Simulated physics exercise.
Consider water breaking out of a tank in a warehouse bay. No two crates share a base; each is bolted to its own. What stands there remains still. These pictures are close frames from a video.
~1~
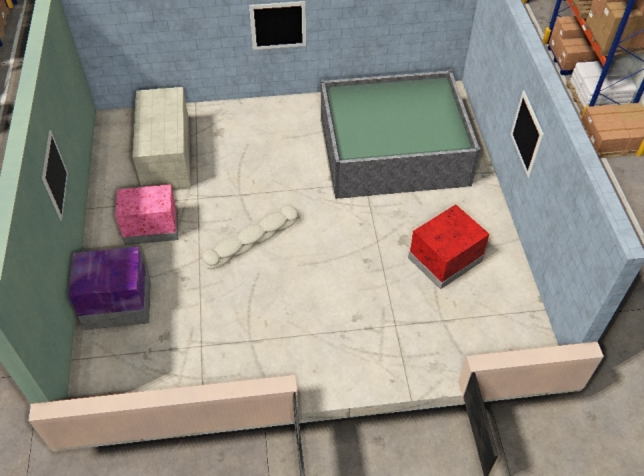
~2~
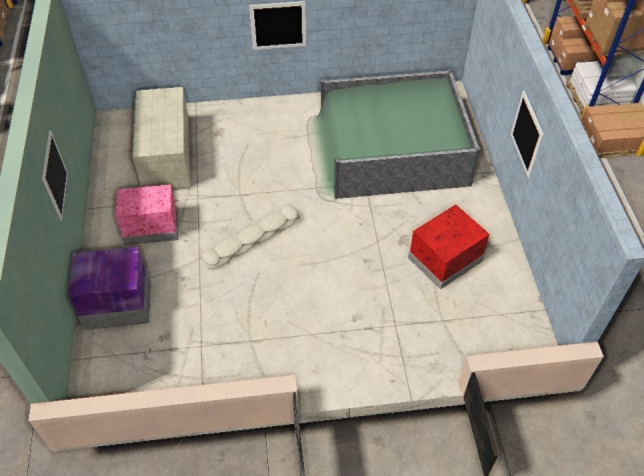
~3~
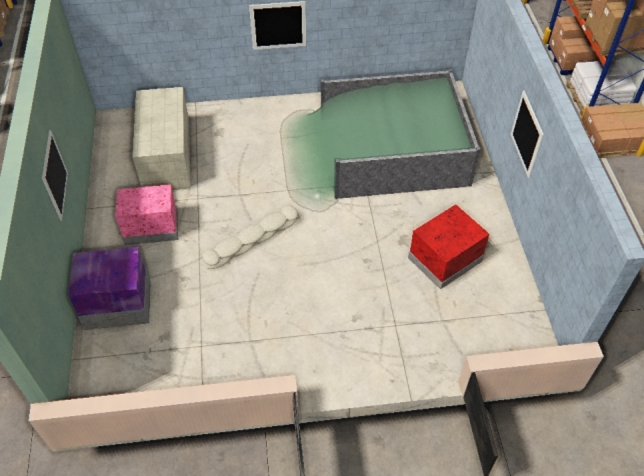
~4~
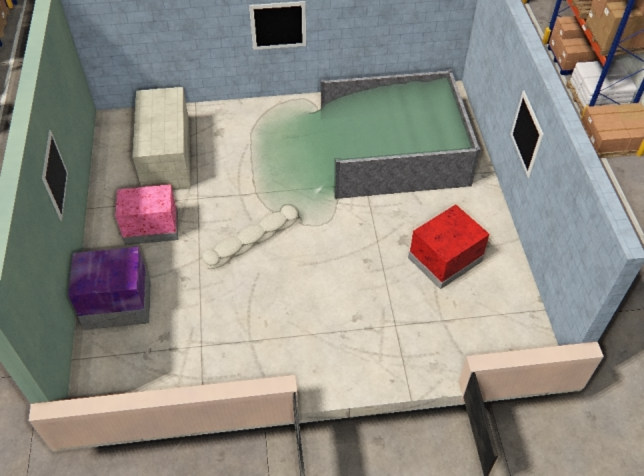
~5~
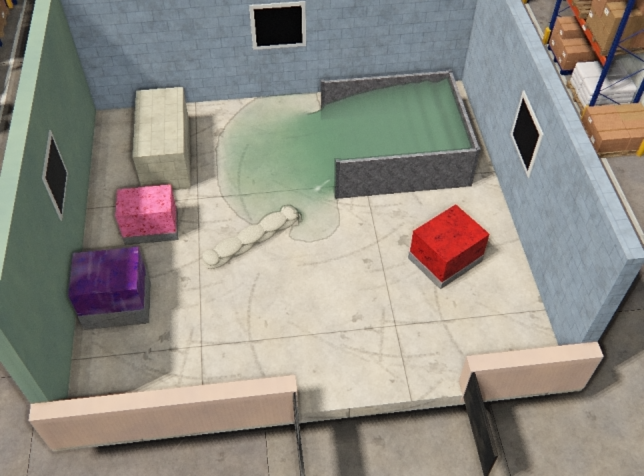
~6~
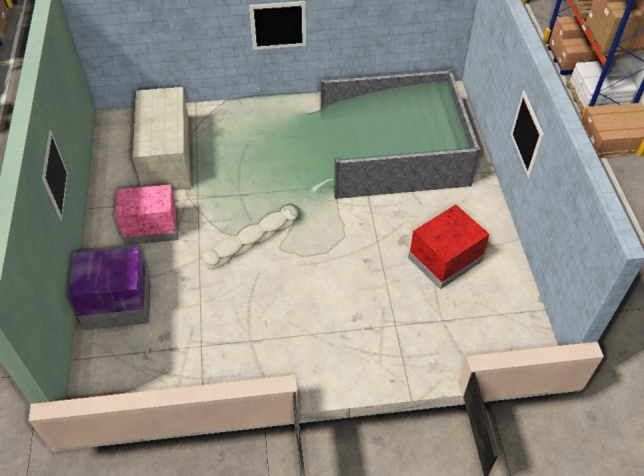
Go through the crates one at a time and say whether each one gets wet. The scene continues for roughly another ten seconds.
Crate by crate: Purple crate - no, dry; pink crate - yes, wet; red crate - no, dry.
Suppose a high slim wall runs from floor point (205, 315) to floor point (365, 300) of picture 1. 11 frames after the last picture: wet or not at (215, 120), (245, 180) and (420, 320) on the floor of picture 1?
In that order: Flooded, under water, not flooded.
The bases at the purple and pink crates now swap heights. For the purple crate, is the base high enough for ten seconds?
As for the purple crate, it goes under.
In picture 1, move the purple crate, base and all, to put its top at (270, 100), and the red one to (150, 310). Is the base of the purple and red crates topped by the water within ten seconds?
Result - purple crate is overtopped, red crate is overtopped.
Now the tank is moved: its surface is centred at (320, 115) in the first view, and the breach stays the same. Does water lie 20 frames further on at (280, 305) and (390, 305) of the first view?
The first is wetted, and then the second is not reached.
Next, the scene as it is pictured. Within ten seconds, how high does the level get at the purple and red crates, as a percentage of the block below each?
About 80 and 70 per cent.
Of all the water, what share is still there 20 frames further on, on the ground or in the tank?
Roughly 100 %.
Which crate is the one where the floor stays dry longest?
Last of all: The red-painted one.
A moment on, water covers 30 % of the floor; the purple crate water round its plinth, the pink crate water round its plinth, the red crate not reached.
Next, water covers 45 % of the floor; the purple crate water round its plinth, the pink crate water round its plinth, the red crate not reached.
Then, water covers 55 % of the floor; the purple crate water round its plinth, the pink crate water round its plinth, the red crate not reached.
Later, water covers 85 % of the floor; the purple crate water round its plinth, the pink crate water round its plinth, the red crate water round its plinth.
In the end, water covers 100 % of the floor; the purple crate stayed above the water, the pink crate was topped, the red crate stayed above the water.
